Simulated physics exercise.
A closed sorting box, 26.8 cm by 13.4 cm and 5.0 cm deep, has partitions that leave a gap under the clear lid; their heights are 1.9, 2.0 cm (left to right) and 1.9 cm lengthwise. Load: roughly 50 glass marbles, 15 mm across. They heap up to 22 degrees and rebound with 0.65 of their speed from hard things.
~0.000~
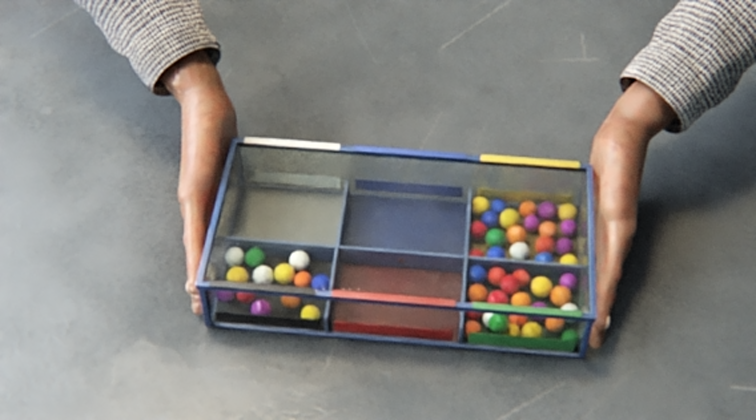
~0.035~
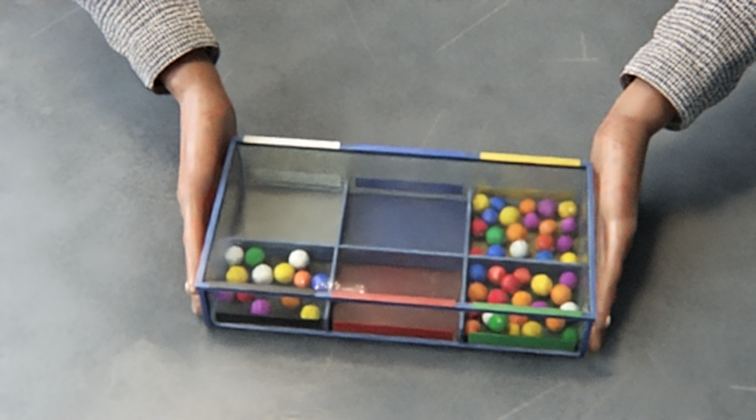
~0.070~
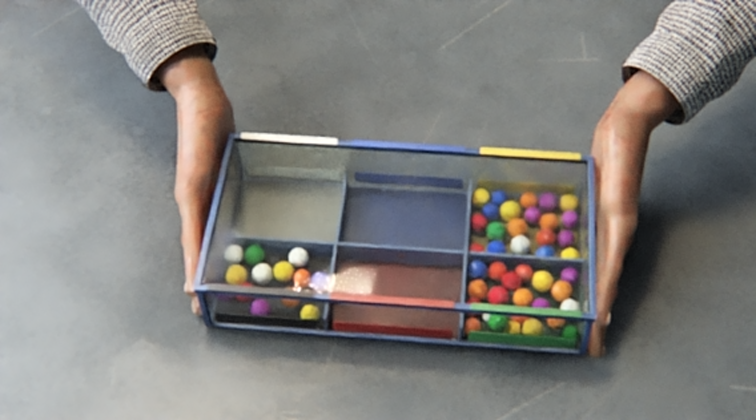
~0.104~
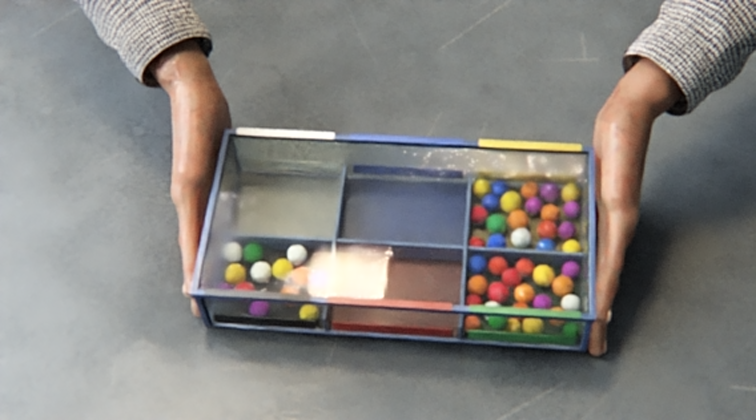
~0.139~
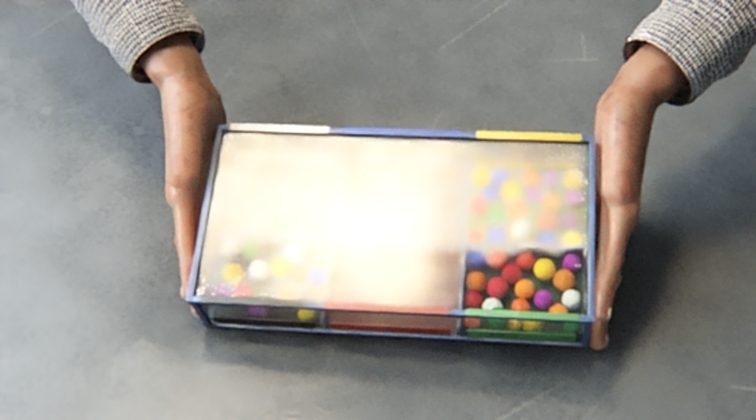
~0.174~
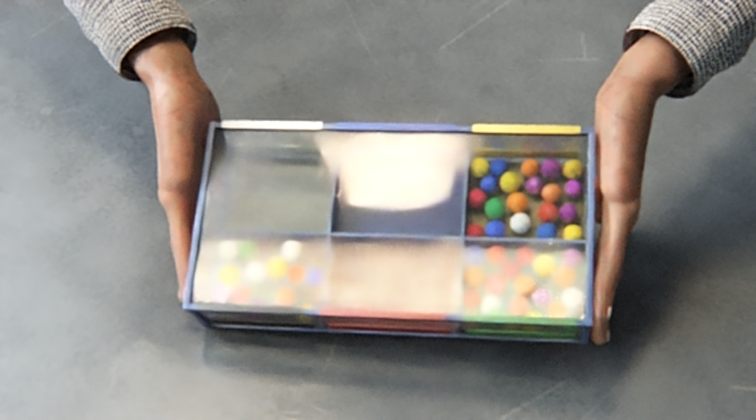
On a scuffed grey surface seen from above, two hands in grey knitted sleeves hold a clear-lidded, blue-edged box by its left and right ends. Its six compartments show white, blue, yellow, red and green edges, with multicoloured balls in the two right sections and the front left one. The hands gradually tilt the box while bright glare sweeps across the lid, and the balls barely shift.
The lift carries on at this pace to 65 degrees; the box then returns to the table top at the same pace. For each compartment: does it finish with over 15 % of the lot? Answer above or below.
Red compartment: Below; blue compartment: Below; green compartment: Above; yellow compartment: Above; white compartment: Below; black compartment: Above.
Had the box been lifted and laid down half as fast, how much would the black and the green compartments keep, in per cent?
In that case black 25; green 40.
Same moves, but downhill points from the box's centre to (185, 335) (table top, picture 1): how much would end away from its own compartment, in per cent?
About 50 per cent.
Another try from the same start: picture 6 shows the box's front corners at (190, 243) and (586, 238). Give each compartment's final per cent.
Red 0, blue 0, green 35, yellow 40, white 0, black 25.
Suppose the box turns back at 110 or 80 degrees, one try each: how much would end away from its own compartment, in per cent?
Some 55 and 40 per cent.
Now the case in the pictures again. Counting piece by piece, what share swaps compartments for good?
Some 5 per cent.
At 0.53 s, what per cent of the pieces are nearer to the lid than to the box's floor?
Roughly 0 per cent.
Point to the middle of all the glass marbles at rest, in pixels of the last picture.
Near (499, 298).
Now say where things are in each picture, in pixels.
The first frame shows box tilt 0 degrees, front corners at (203, 283) and (590, 315); green 40 %, yellow 35 %, black 25 %.
The second frame shows box tilt 1 degrees, front corners at (202, 284) and (590, 315).
The third frame shows box tilt 4 degrees, front corners at (200, 286) and (590, 315), lowest corner left front.
The fourth frame shows box tilt 8 degrees, front corners at (198, 291) and (589, 315), lowest corner left front.
The fifth frame shows box tilt 14 degrees, front corners at (194, 297) and (588, 317), lowest corner left front.
The sixth frame shows box tilt 20 degrees, front corners at (190, 304) and (586, 321), lowest corner left front; green 40 %, yellow 35 %, black 25 %. The box's pace is about 175 degrees a second.
After 0.53 s, tilt 64 degrees; green 40 %, yellow 35 %, black 25 %.
After 0.77 s, tilt 26 degrees; green 45 %, yellow 30 %, black 25 %.
After 1.12 s, tilt 0 degrees; green 45 %, yellow 30 %, black 25 %.
In the end, at 1.7 s, red 0 %, blue 0 %, green 45 %, yellow 30 %, white 0 %, black 25 %.
